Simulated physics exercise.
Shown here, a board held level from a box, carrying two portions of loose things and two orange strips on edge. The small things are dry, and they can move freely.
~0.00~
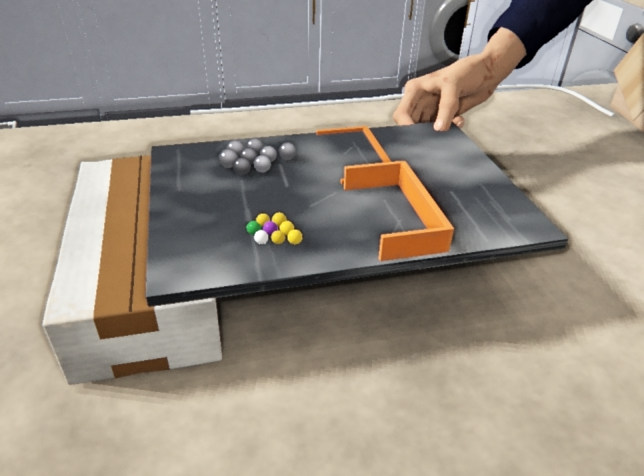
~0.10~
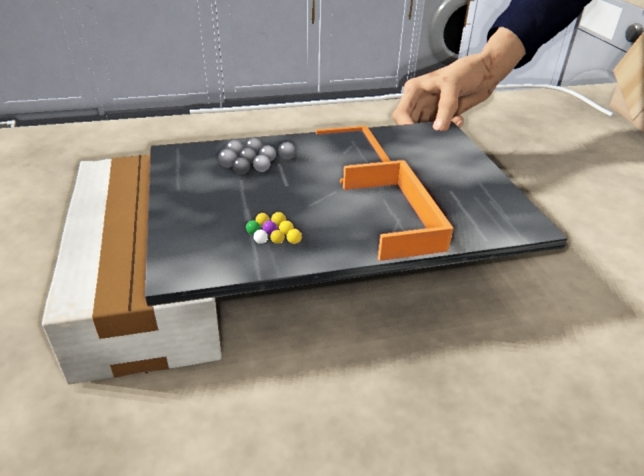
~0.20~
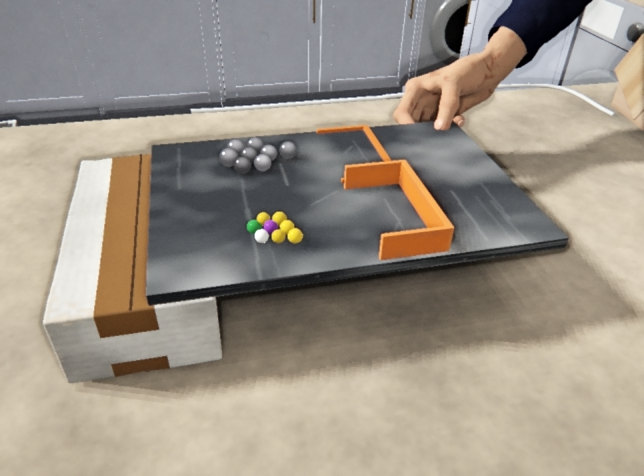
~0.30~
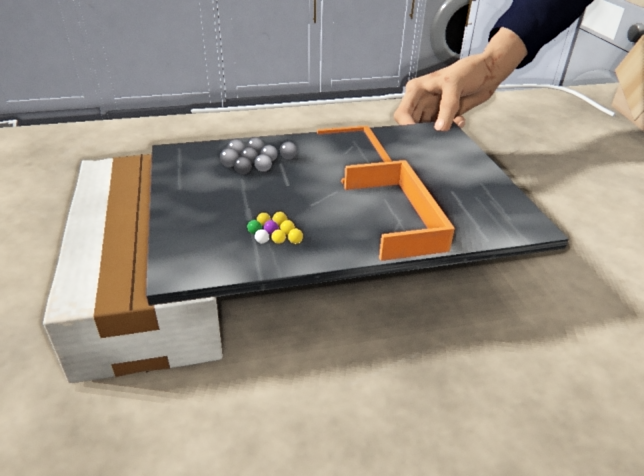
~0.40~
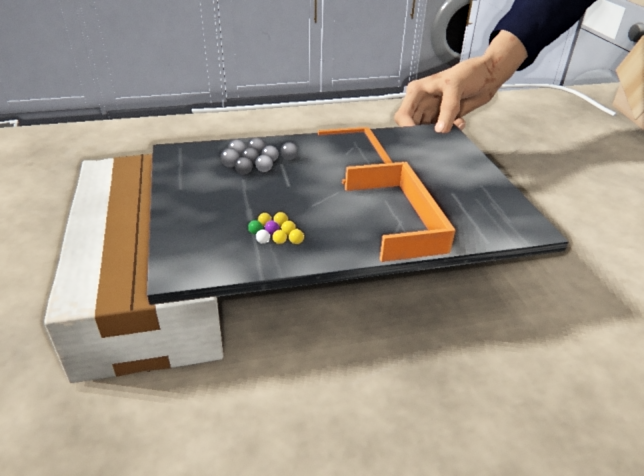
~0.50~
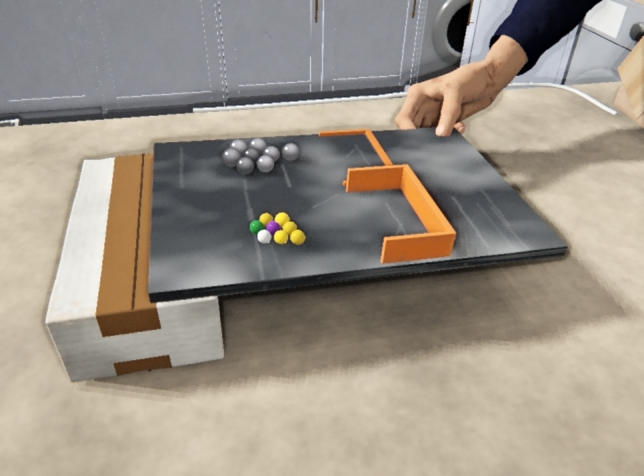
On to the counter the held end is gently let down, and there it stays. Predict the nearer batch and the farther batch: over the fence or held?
Nearer batch: Held; farther batch: Over.
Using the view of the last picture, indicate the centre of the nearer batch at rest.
Around (408, 247).
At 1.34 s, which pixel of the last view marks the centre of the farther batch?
(406, 183) or so.
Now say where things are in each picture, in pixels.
Held end of the board (551, 239), level; box (144, 250), about a quarter as high as the board is long; nearer batch (271, 228), a few round plastic beads; farther batch (249, 157), a few steel balls; nearer bar (423, 203), taller than the pieces; farther bar (380, 150), much lower than a piece, in the first picture.
Held end of the board (551, 238), level; farther batch (248, 156), in the second picture.
Held end of the board (552, 238), level; nearer batch (271, 227), in the third picture.
Held end of the board (552, 239), level; farther batch (249, 156), in the fourth picture.
Held end of the board (552, 241), down by 1°; nearer batch (272, 228), in the fifth picture.
Held end of the board (551, 246), down by 2°; box (146, 248); nearer batch (274, 228), not moving; farther batch (252, 156), not moving; nearer bar (425, 207); farther bar (382, 154), in the sixth picture.
By 0.95 s, board sloping at 10°; nearer batch on its way down; farther batch on its way down.
By 1.34 s, board resting at 14°; nearer batch has reached its bar; farther batch the larger part past its bar.
When it is over (2.8 s), board resting at 14°; nearer batch gathered behind its bar; farther batch the larger part past its bar.
